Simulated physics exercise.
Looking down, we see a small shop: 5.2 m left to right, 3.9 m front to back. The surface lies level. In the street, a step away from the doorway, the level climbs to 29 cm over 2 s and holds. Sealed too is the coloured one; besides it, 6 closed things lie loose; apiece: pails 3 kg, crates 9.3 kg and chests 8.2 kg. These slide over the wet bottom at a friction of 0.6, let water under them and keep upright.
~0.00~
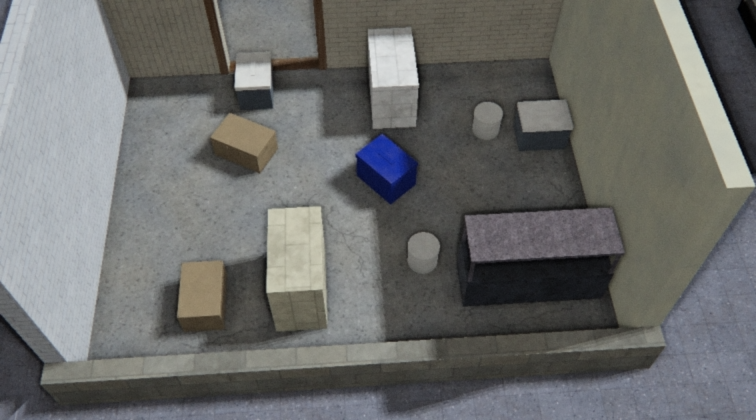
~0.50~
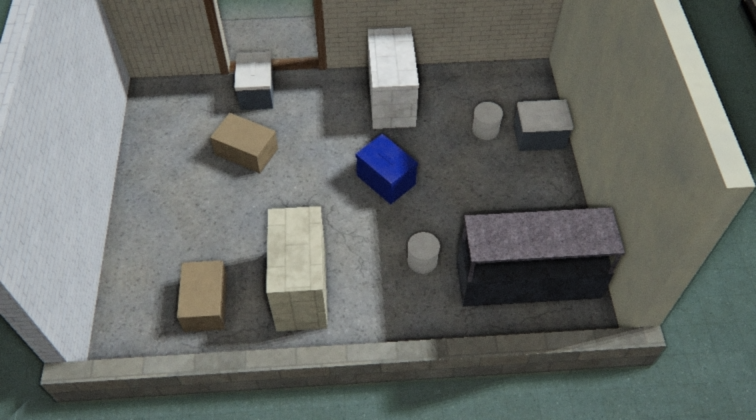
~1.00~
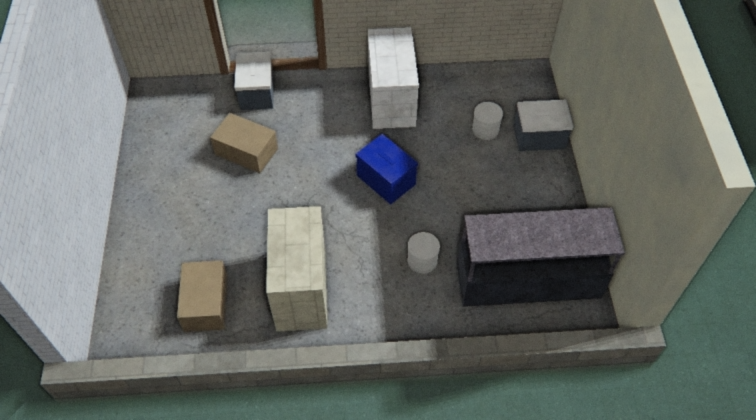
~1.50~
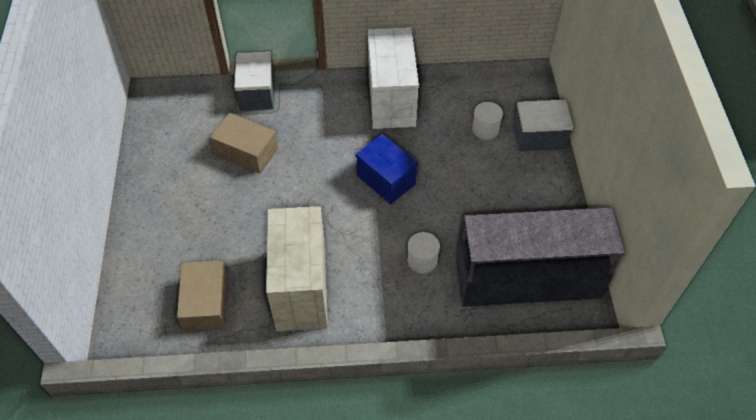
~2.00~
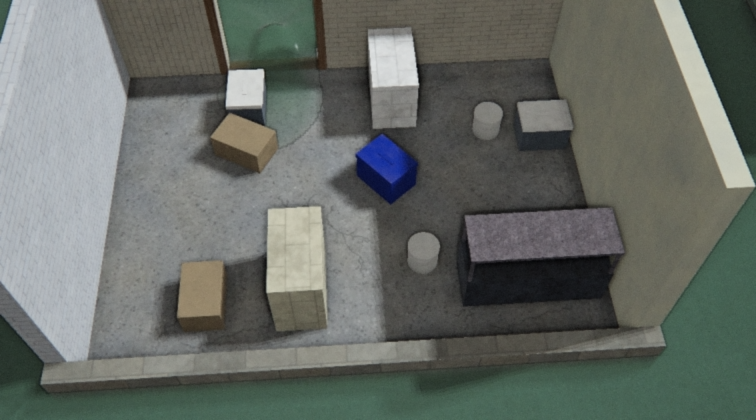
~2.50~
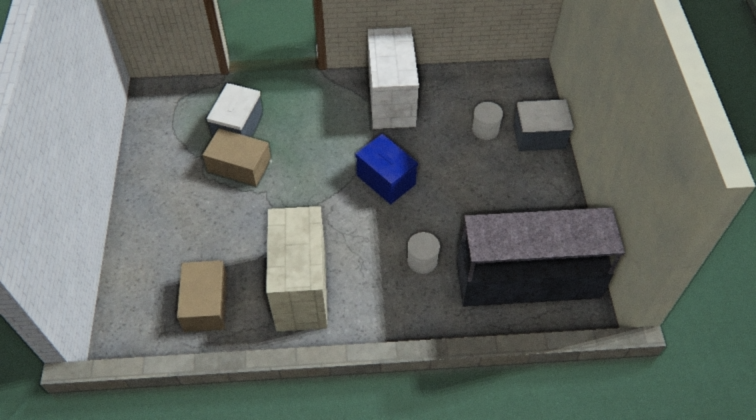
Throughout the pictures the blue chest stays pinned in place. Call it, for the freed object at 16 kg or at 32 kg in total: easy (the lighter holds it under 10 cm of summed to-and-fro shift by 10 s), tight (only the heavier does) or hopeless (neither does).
Tight.
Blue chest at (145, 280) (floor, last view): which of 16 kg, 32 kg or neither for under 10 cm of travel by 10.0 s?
No load works.
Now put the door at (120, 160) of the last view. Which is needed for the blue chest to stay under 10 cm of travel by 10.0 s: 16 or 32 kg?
Under that change no listed mass suffices.
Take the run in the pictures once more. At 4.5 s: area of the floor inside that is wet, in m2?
That flooded area is roughly 14 m2.
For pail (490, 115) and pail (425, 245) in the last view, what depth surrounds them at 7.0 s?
Some 3 cm at the first, some 5 cm at the second.
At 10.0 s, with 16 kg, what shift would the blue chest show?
Close to 60 centimetres.
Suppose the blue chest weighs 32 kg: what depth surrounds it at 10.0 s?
About 7 cm.
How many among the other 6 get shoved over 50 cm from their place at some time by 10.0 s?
The count comes to 6.
After 3.5 s the blue chest would be 14 cm from its start with 16 kg and 0 cm from its start with 32 kg; 5 cm of water round it then.
After 4.5 s the blue chest would be 33 cm from its start with 16 kg and 0 cm from its start with 32 kg; 4 cm of water round it then.
After 7.0 s the blue chest would be 33 cm from its start with 16 kg and 0 cm from its start with 32 kg; 4 cm of water round it then.
After 10.0 s the blue chest would be 61 cm from its start with 16 kg and 0 cm from its start with 32 kg; 7 cm of water round it then.
